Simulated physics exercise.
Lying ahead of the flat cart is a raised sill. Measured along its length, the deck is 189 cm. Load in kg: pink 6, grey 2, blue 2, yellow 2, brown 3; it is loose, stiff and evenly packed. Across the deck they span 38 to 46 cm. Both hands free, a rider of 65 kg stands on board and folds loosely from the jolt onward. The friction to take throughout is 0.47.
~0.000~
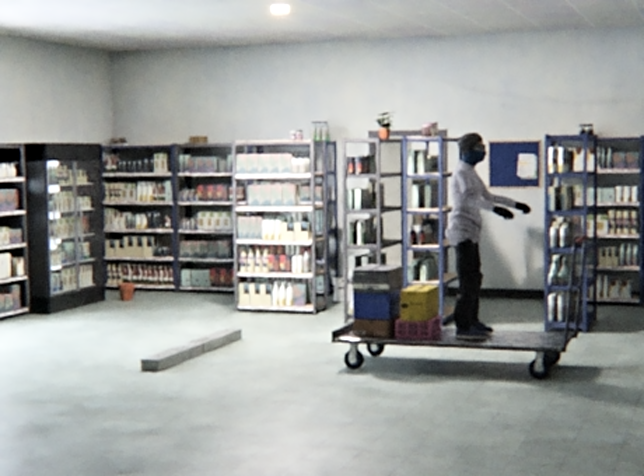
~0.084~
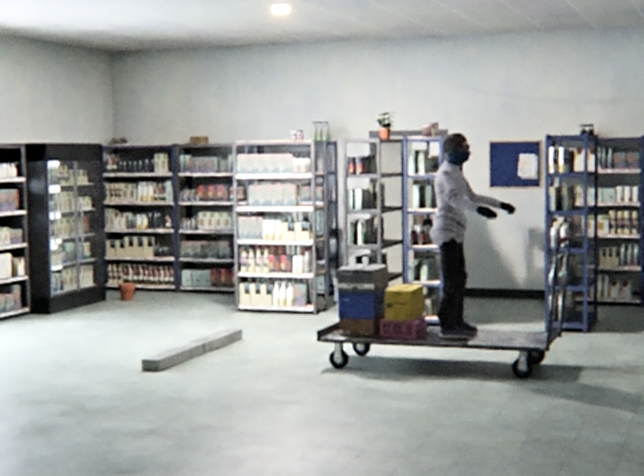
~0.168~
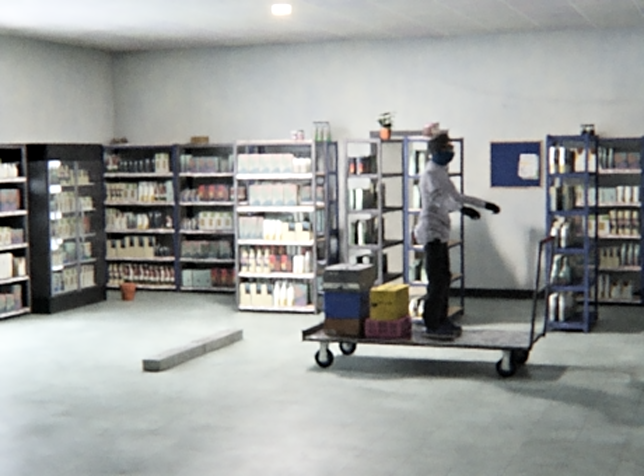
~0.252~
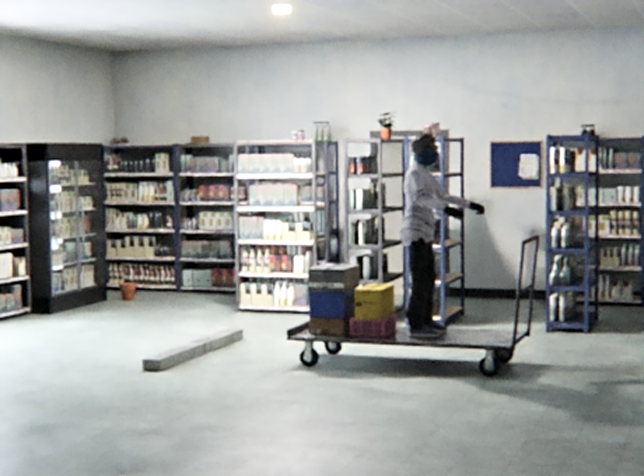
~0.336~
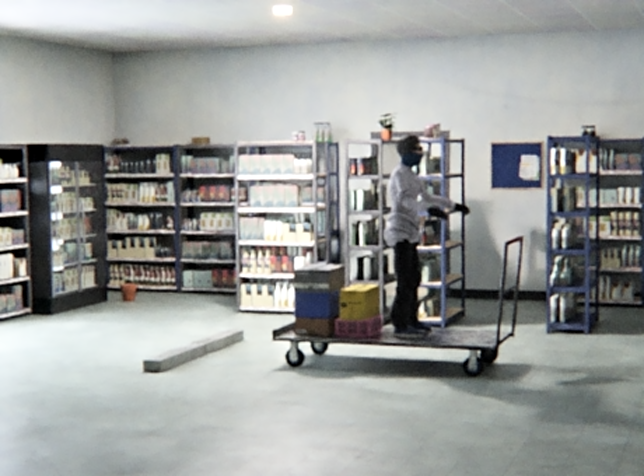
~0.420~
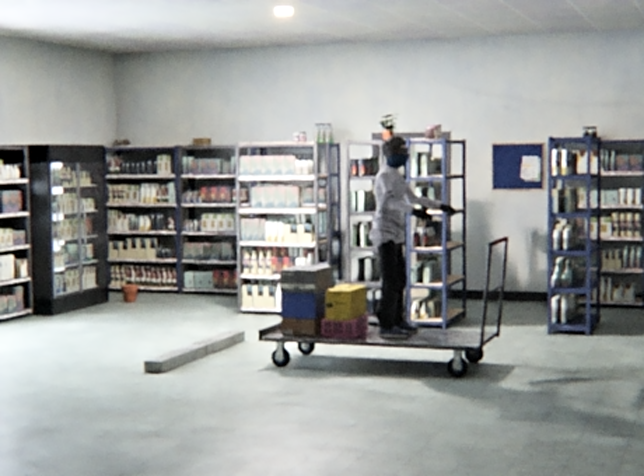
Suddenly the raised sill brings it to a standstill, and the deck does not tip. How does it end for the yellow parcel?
It does not overshoot the deck.
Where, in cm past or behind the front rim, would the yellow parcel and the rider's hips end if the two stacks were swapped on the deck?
Yellow 20 past, hips 30 behind.
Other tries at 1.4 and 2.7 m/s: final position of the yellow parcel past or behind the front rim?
30 cm behind, then 20 cm past.
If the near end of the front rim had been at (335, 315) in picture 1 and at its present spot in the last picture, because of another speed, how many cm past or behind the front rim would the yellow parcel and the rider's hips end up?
Yellow: 30 cm behind; hips: 40 cm behind.
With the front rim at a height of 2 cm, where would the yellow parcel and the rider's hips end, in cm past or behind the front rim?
Then the yellow one stops 10 cm short of the rim and the hips 20 cm short of it.
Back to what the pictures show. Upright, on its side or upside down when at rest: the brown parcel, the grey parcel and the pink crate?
At rest: Brown standing; grey inverted; pink standing.
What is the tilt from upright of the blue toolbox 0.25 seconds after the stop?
About 10° from upright.
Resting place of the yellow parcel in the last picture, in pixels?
End point: About (218, 298) px.
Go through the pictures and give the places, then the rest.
The first frame shows yellow parcel (420, 303), brown parcel (378, 324), rim corner (333, 338); 146 cm still to roll.
The second frame shows yellow parcel (405, 302), brown parcel (363, 324), rim corner (318, 338); 133 cm still to roll.
The third frame shows yellow parcel (390, 302), brown parcel (349, 323), rim corner (303, 337); 119 cm still to roll.
The fourth frame shows yellow parcel (375, 301), brown parcel (334, 323), rim corner (288, 336); 105 cm still to roll.
The fifth frame shows yellow parcel (360, 302), brown parcel (320, 323), rim corner (274, 337); 91 cm still to roll.
The sixth frame shows yellow parcel (346, 302), brown parcel (306, 323), rim corner (260, 337); 77 cm still to roll. Speed about 1.7 m/s.
After 0.89 s the deck stops.
After 1.14 s the yellow parcel is 36 cm behind the rim, tilted 0°, near (233, 299) in the last picture's view.
After 1.44 s the yellow parcel is 24 cm behind the rim, tilted 0°, near (221, 298) in the last picture's view.
After 1.89 s the yellow parcel is 22 cm behind the rim, tilted 0°, near (218, 298) in the last picture's view.
Final state at 4.9 s, past the rim, grey parcel and blue toolbox; behind it, pink crate, yellow parcel, brown parcel and the rider's hips.
